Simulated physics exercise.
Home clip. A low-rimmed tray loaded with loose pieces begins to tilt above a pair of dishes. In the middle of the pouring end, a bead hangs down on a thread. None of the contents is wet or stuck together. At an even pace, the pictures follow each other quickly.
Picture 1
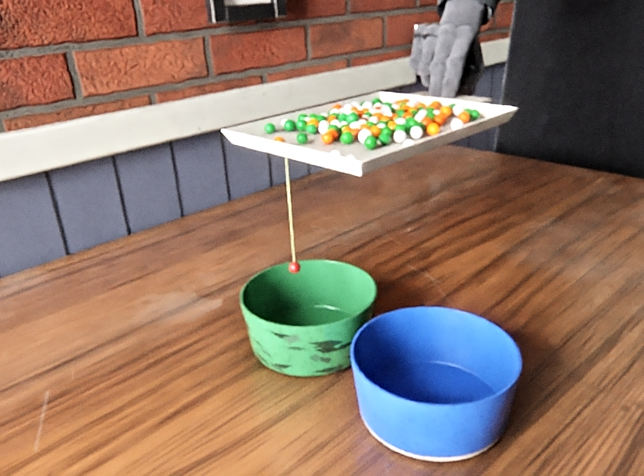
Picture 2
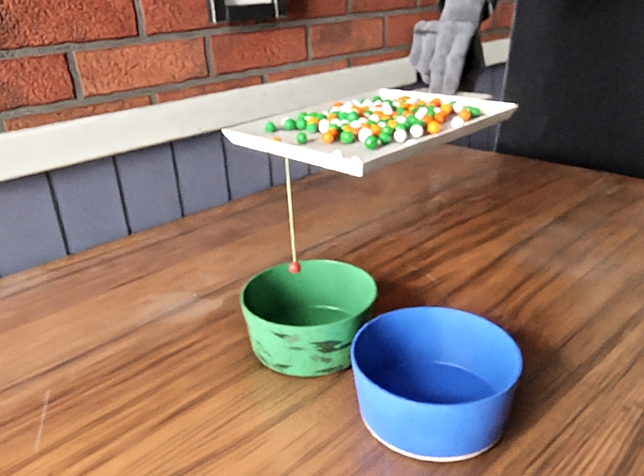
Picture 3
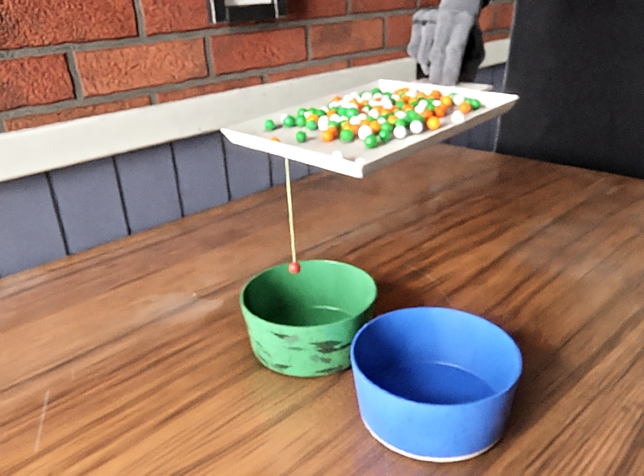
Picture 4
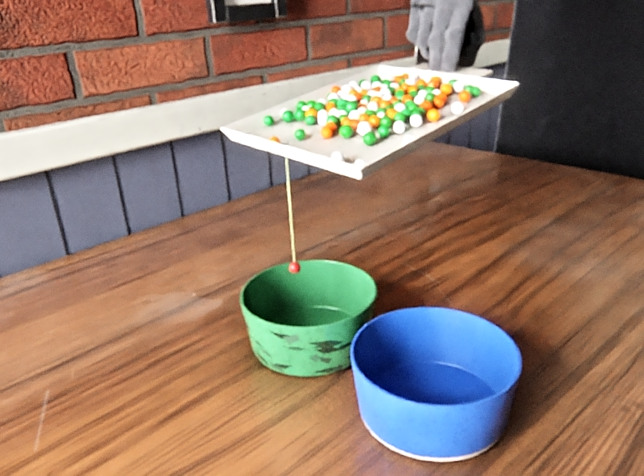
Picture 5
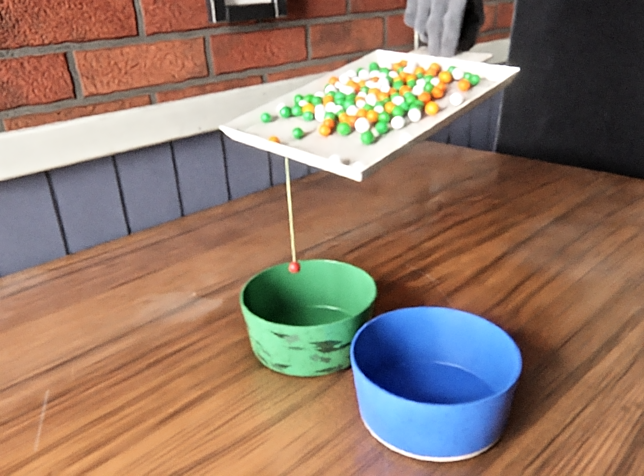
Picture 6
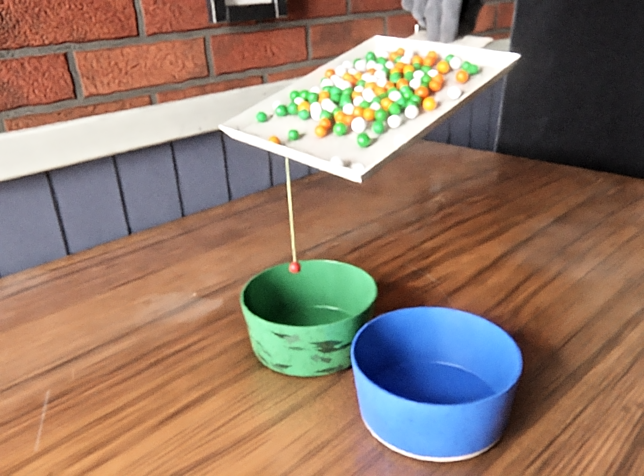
White tray of green, orange and white beads tilting toward its right front corner above two bowls, gray-gloved hand behind it.
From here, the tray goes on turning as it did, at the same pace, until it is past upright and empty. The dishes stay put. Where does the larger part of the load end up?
The left-side dish receives more.
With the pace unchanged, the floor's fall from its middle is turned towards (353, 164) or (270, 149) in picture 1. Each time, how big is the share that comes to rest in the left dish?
Near 20 % and, after that, 20 %.
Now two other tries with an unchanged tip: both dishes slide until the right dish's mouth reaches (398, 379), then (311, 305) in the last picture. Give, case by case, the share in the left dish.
First placement: 60 per cent; second placement: 0 per cent.
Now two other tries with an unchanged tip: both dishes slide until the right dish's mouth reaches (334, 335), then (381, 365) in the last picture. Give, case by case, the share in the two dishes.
The first comes to 90 percent and the second to 90 percent.
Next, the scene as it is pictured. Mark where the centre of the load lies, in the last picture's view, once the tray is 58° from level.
About (311, 254).
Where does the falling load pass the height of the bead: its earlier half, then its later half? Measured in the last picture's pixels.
Early half (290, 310), late half (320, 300).
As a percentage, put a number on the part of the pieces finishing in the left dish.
About 40 per cent.
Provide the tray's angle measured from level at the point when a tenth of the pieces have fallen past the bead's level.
Roughly 45 degrees.
Shortly afterwards, tray tipped steeply; near a third on the tray; a little in the right dish; a little in the left dish; near a quarter outside both; near a quarter in the air.
Next, tray tipped right over; a little in the right dish; near a third in the left dish; near half outside both; only a few in the air.
Some moments later, tray tipped past a quarter turn; a little in the right dish; near a third in the left dish; near half outside both.
In the end, tray tipped past a quarter turn; a little in the right dish; near a third in the left dish; near half outside both.
